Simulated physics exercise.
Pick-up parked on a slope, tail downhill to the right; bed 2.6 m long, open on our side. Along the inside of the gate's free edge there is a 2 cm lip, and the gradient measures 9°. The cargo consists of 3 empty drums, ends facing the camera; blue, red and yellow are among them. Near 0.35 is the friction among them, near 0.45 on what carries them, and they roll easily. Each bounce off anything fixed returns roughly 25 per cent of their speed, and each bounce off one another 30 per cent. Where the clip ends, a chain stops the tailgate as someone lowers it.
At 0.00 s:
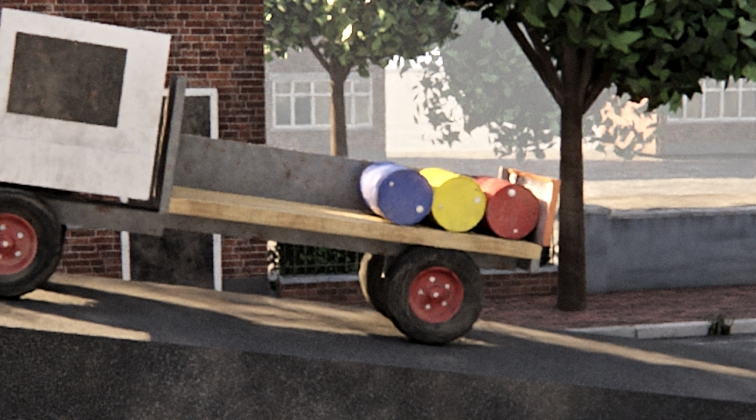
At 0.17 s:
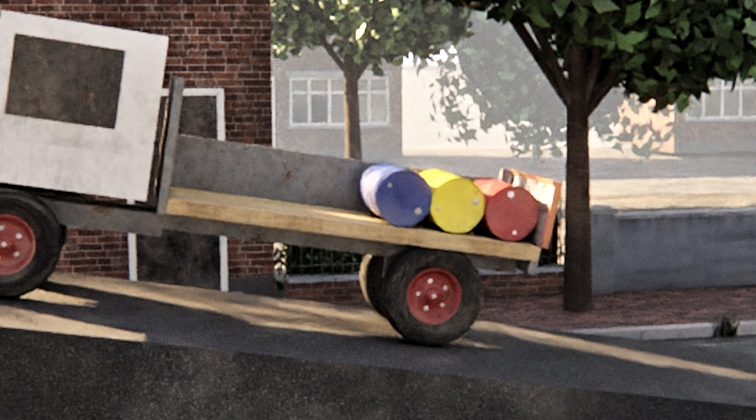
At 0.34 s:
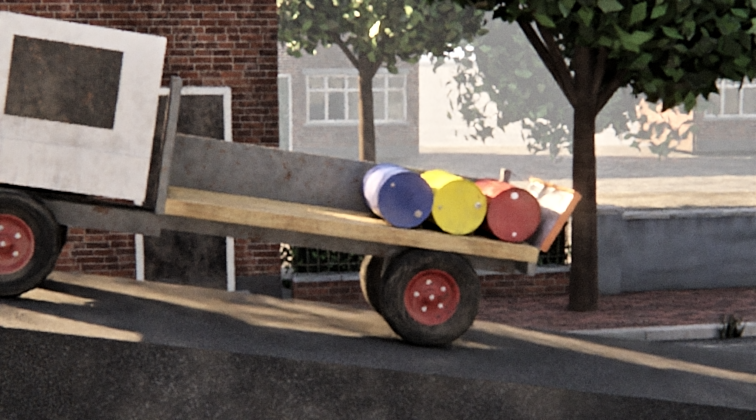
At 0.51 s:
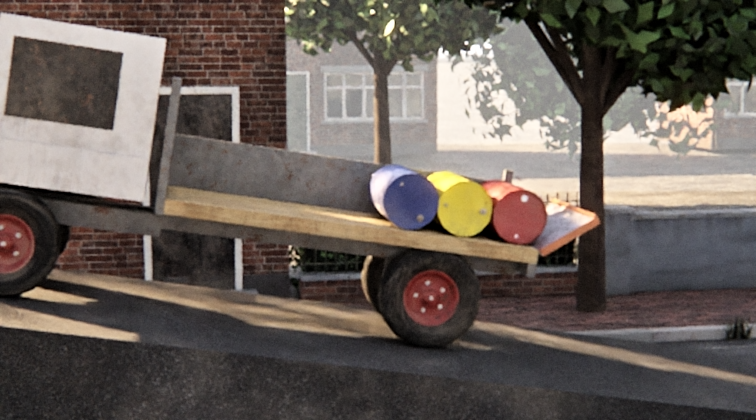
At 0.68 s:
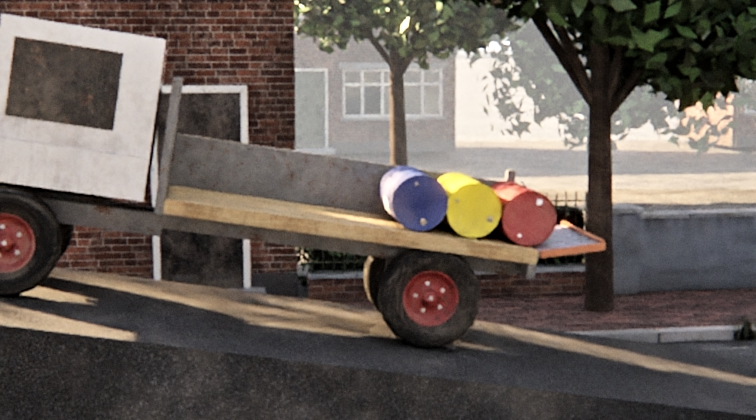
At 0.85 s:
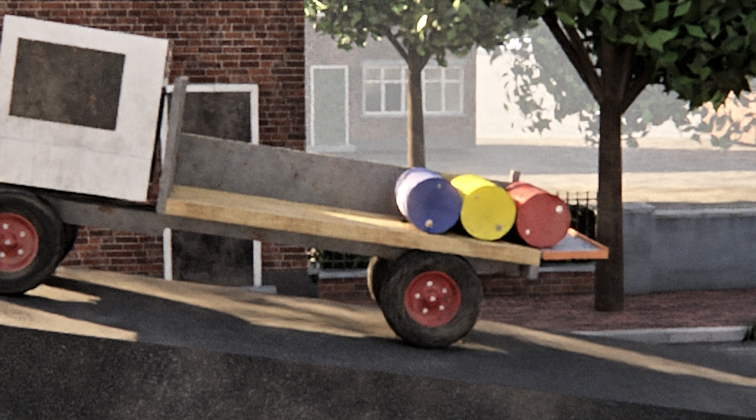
On a sloping street beside a brick building, a truck's tailgate swings down, and blue, yellow and red drums roll slightly right.
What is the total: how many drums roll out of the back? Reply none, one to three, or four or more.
Reply: One to three.
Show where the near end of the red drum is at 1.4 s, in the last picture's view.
Its near end sits close to (589, 218).
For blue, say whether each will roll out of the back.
As it turns out, blue stays put.
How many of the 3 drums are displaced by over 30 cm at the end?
Count: 3.
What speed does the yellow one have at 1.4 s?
I'd put it near 0.6 m/s.
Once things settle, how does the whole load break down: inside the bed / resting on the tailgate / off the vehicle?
0 / 1 / 2.
After 1.4 s, blue is on the bed, 45 cm short of the hinge, rolling right; red is on the gate, 35 cm past the hinge, rolling right; yellow is on the bed, 5 cm short of the hinge, rolling right; 0 of 3 are out.
After 1.9 s, blue is on the bed, 15 cm short of the hinge, rolling right; red is dropping off the gate; yellow is on the gate, 25 cm past the hinge, rolling right; 1 of 3 is out.
After 2.5 s, blue is on the gate, 15 cm past the hinge, rolling right; red is out on the ground; yellow is dropping off the gate; 2 of 3 are out.
At rest (6.5 s), blue is on the gate, 10 cm past the hinge; red is off the vehicle; yellow is off the vehicle; 2 of 3 are out.
